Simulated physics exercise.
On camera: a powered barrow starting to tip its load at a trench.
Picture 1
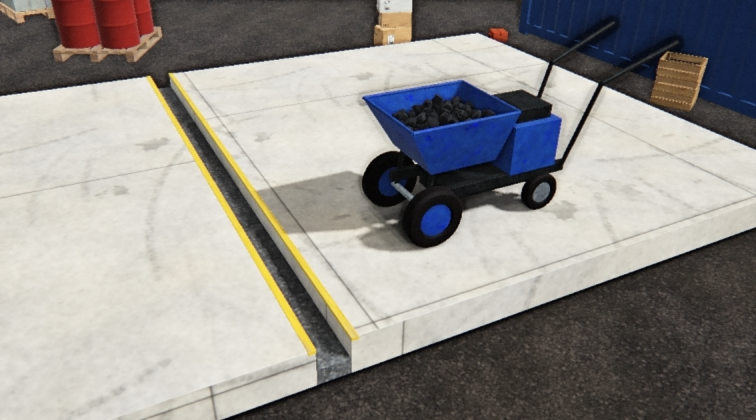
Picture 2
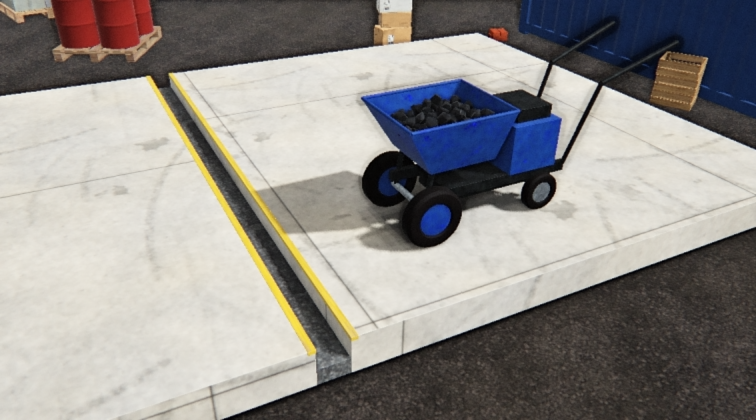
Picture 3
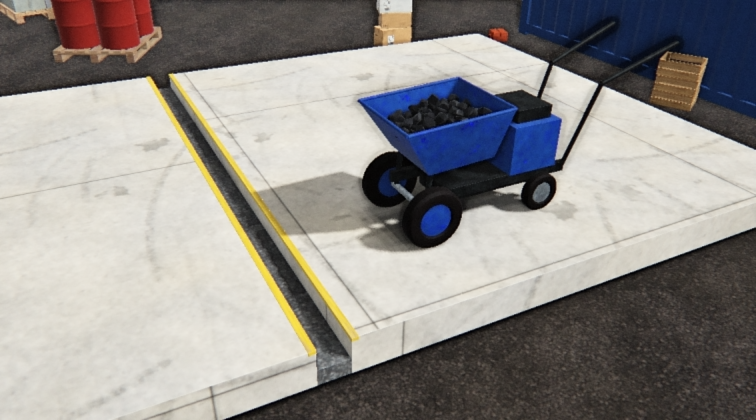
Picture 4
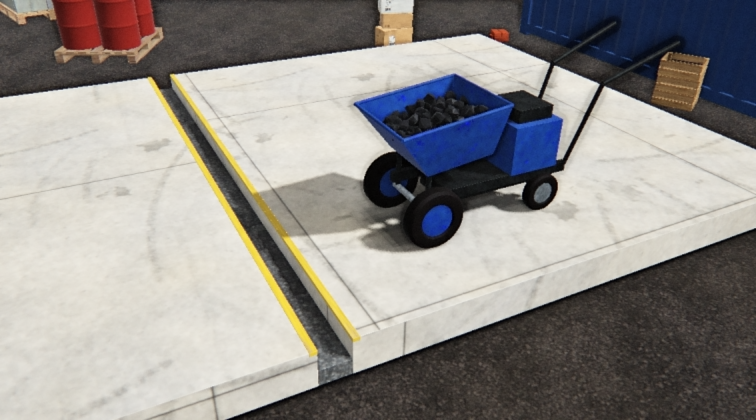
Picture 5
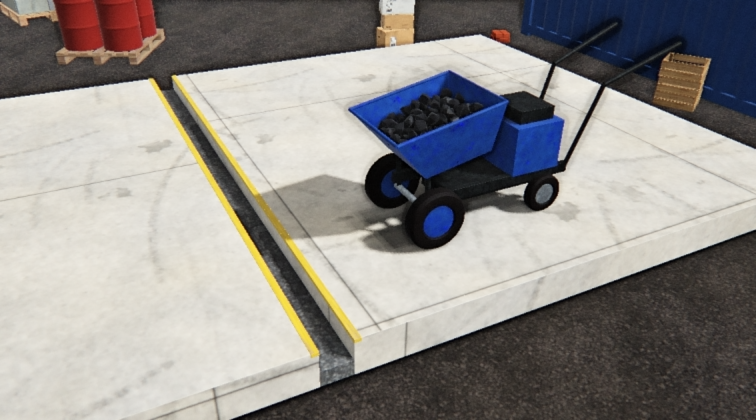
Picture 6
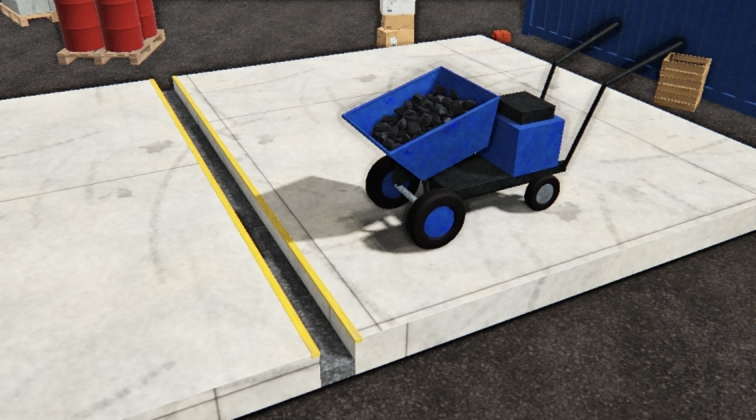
Blue powered barrow standing still beside a narrow trench on a pale slab, its skip of black lumps slowly tilting forward.
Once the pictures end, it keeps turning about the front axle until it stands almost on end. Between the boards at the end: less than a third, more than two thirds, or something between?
The trench takes between a third and two thirds.
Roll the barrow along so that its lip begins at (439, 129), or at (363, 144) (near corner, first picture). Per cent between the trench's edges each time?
Roughly 20 per cent, and 30 per cent.
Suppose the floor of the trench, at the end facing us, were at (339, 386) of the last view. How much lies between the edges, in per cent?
It comes to 50 per cent or so.
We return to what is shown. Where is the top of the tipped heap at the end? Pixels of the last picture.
Around (306, 241).
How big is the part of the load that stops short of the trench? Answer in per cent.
Roughly 20 in a hundred.
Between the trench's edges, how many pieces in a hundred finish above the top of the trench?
About 20 per cent.
Soon after the last picture, skip tipped steeply; all in the skip.
A little later, skip tipped right over; most in the skip; a small part short of the trench; a small part in or heaped over the trench; a stray few falling.
Later still, skip tipped right over; about a third in the skip; about a quarter short of the trench; about a third in or heaped over the trench; a stray few beyond it.
By the end, skip tipped right over; about a third in the skip; about a quarter short of the trench; about half in or heaped over the trench; a stray few beyond it.
